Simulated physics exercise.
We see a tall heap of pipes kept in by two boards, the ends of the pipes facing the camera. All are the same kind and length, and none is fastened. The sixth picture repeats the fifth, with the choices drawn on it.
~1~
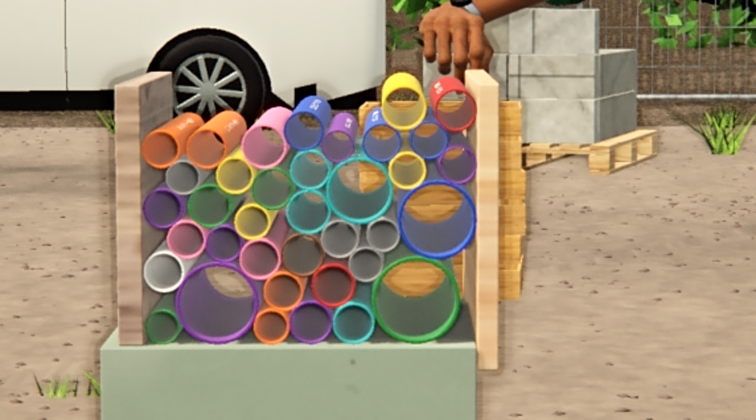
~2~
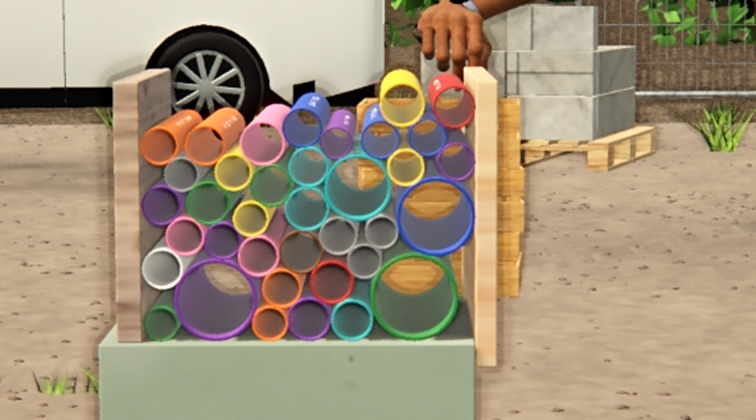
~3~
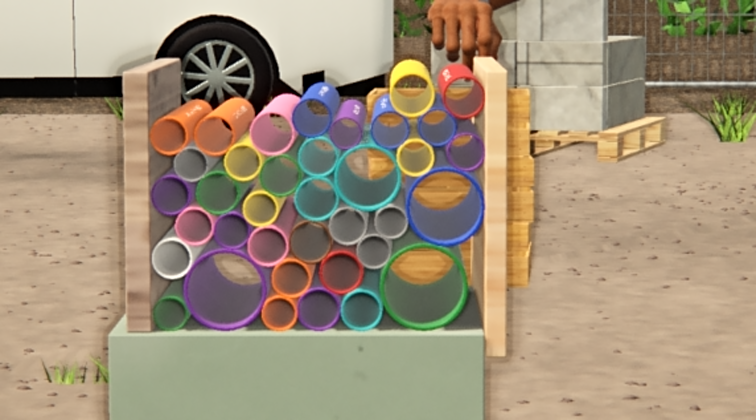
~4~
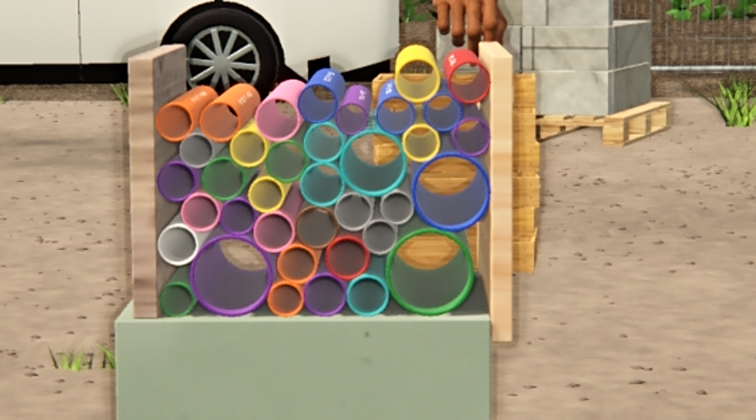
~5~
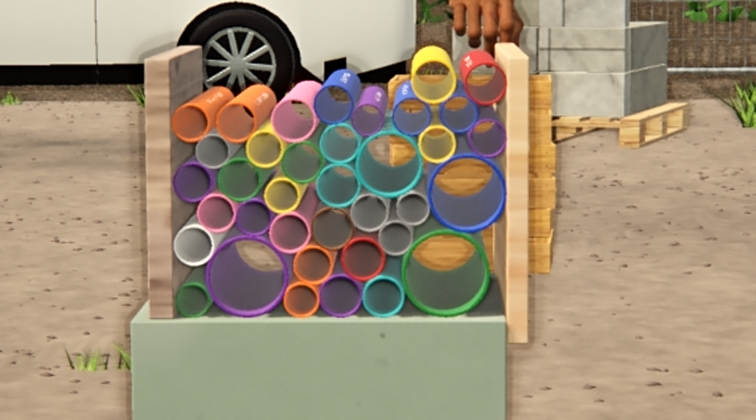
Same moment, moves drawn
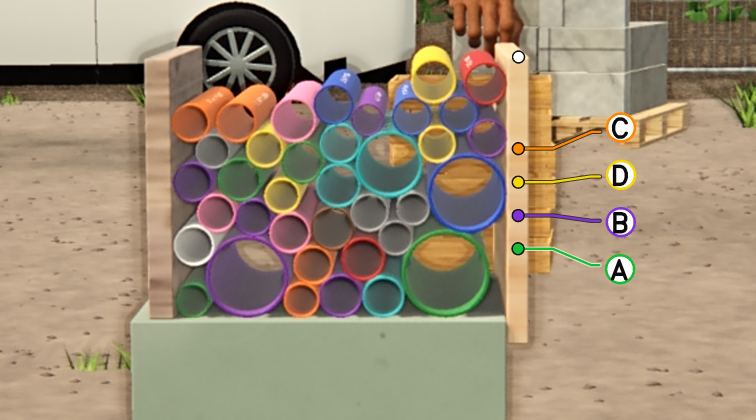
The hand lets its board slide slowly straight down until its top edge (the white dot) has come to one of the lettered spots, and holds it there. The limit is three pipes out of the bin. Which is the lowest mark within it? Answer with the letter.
The lowest mark that will do is C.
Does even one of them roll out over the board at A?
Yes.
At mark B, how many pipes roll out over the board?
With B, four.
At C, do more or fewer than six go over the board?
It loses fewer than six.
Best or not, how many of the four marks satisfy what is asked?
One of the four.
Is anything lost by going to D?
Yes, at D.
On the marked copy, A at (518, 249); B at (518, 216); C at (518, 149); D at (518, 182); the white dot at (518, 57).
Taking C. A third of the way, top of the board (508, 106).
Two thirds of the way, top of the board (508, 148).
When it is over, top of the board (508, 148), one out over the board.
As for the rest, A more than three out over the board; B four out over the board; D four out over the board.
